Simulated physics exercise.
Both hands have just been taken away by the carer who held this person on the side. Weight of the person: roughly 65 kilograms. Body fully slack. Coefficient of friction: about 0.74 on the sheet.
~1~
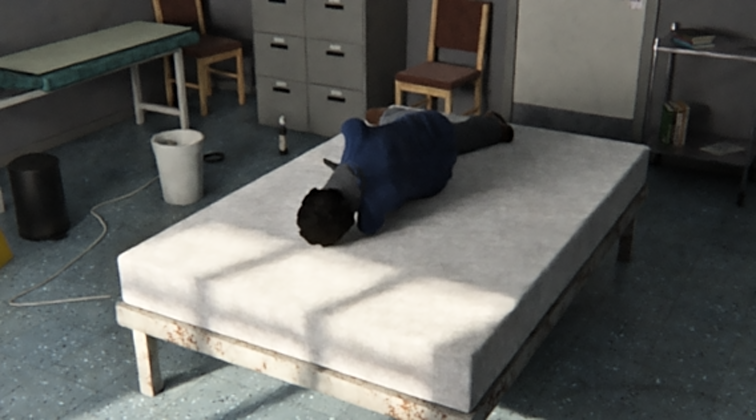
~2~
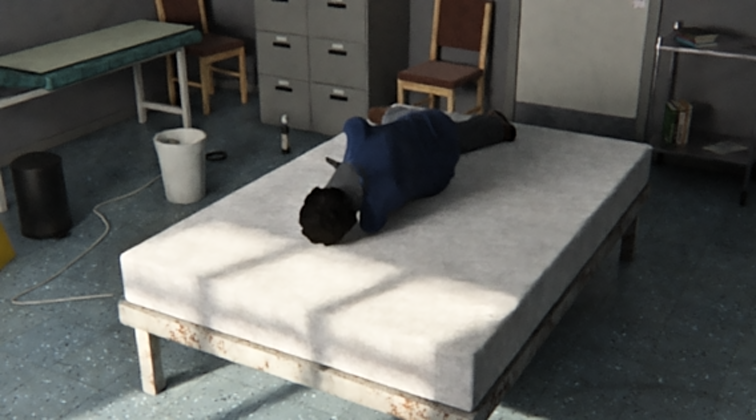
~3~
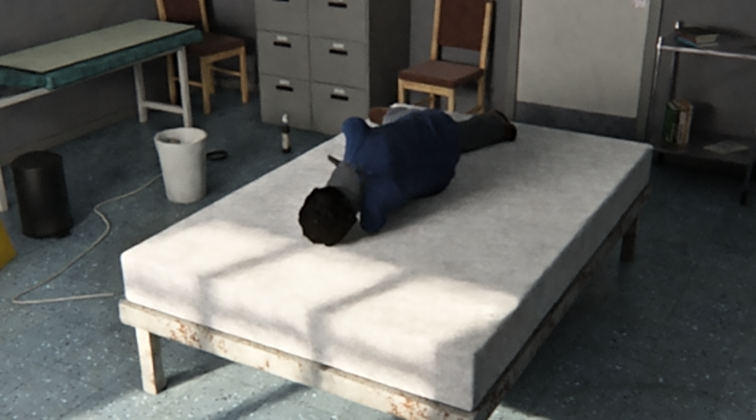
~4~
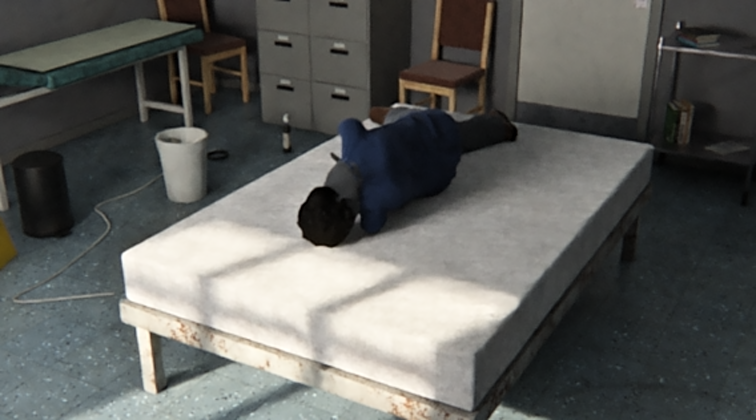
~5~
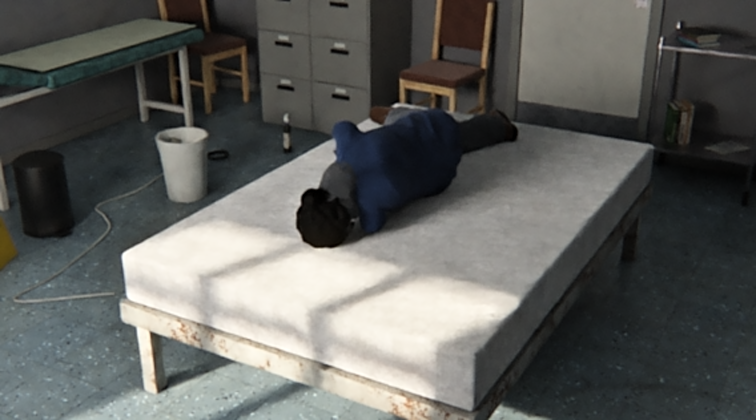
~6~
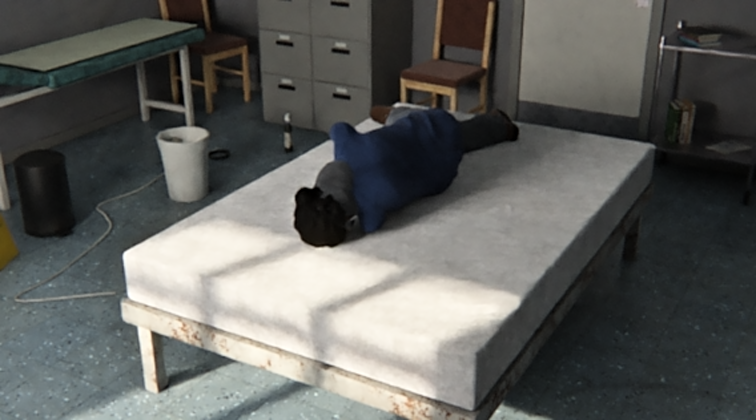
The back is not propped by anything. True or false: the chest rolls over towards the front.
True.
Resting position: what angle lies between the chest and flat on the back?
The chest finishes turned some 140° from lying flat on its back.
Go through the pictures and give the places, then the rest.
The first frame shows chest (368, 175); 105° from supine.
The second frame shows chest (370, 173); 105° from supine.
The third frame shows chest (369, 173); 110° from supine.
The fourth frame shows chest (368, 174); 115° from supine.
The fifth frame shows chest (365, 175); 120° from supine.
The sixth frame shows chest (363, 175); 125° from supine.
Then, 0.21 s after the last picture the chest is turned 130° from lying flat on the back, near (361, 175) in the last picture's view.
Then, 0.61 s after the last picture the chest is turned 135° from lying flat on the back, near (361, 176) in the last picture's view.
Then, 1.21 s after the last picture the chest is turned 140° from lying flat on the back, near (361, 176) in the last picture's view.
When all is still, chest rolls forwards.
